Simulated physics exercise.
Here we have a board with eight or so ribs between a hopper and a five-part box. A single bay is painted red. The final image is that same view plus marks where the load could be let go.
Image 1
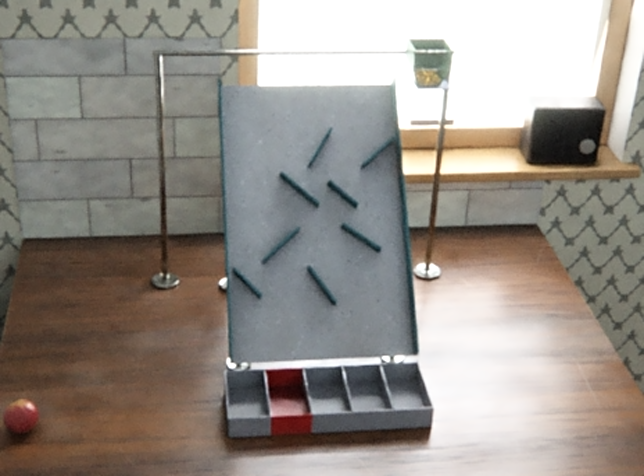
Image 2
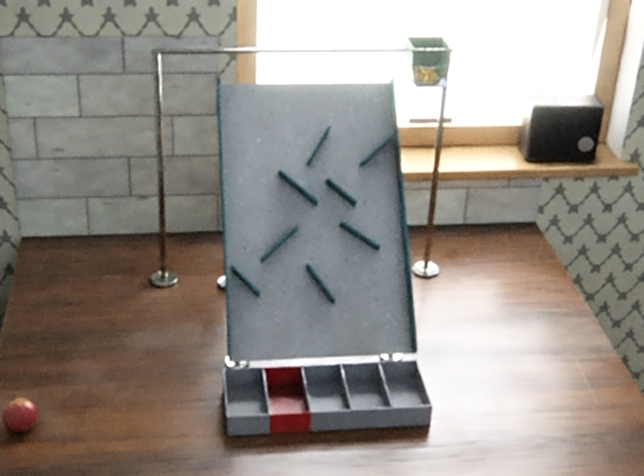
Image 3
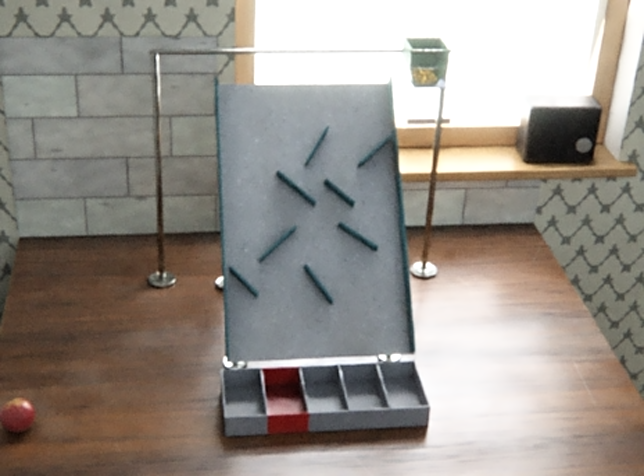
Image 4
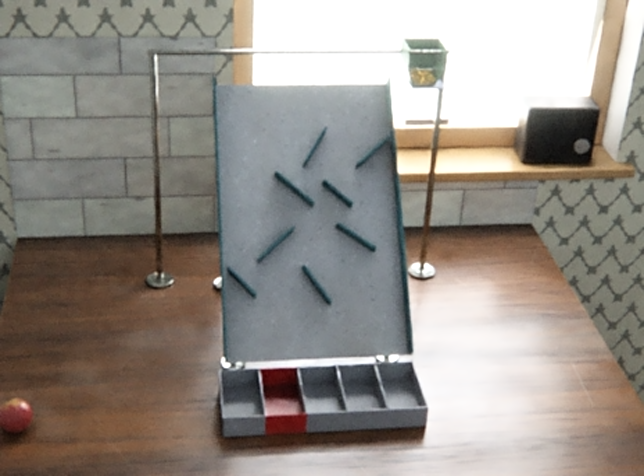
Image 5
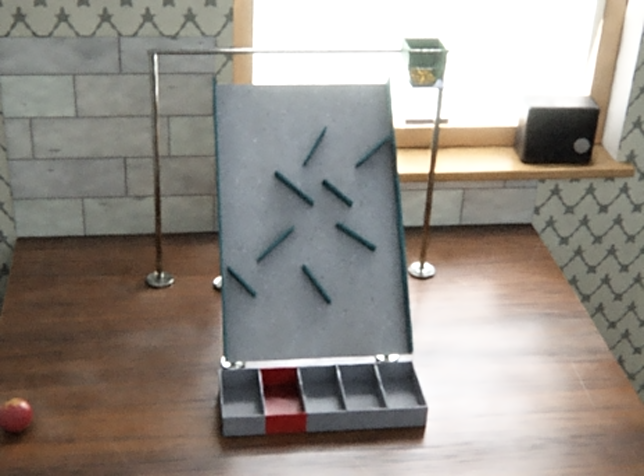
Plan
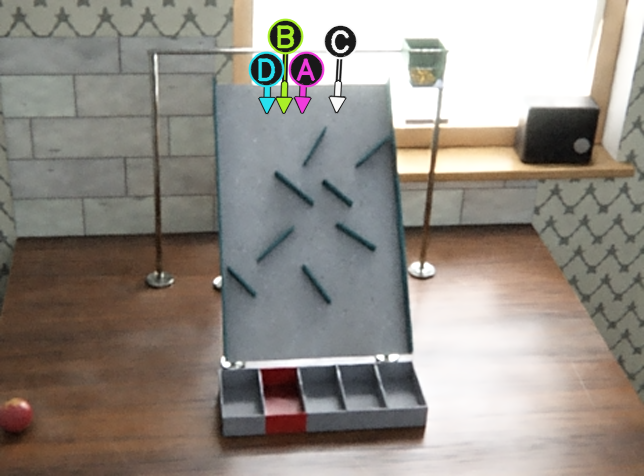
On a wooden table by a window, a ribbed grey board stands above a five-part box with one red bay, nothing moving.
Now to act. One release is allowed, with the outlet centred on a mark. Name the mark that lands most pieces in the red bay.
D beats the others.
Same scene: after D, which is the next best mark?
That is mark B.
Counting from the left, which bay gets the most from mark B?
It is the fourth one.
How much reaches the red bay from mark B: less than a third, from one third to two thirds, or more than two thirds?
Less than a third.
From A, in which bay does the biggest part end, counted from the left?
The fourth.
On the marked copy, mark A meets the board at (302, 107); mark B meets the board at (283, 107); mark C meets the board at (336, 106); mark D meets the board at (266, 107).
Choosing A, just a few in the red bay, almost all in other bays.
Choosing B, roughly a quarter in the red bay, the larger part in other bays.
Choosing C, not one piece in the red bay, every piece in other bays.
Choosing D, roughly half in the red bay, roughly half in other bays.
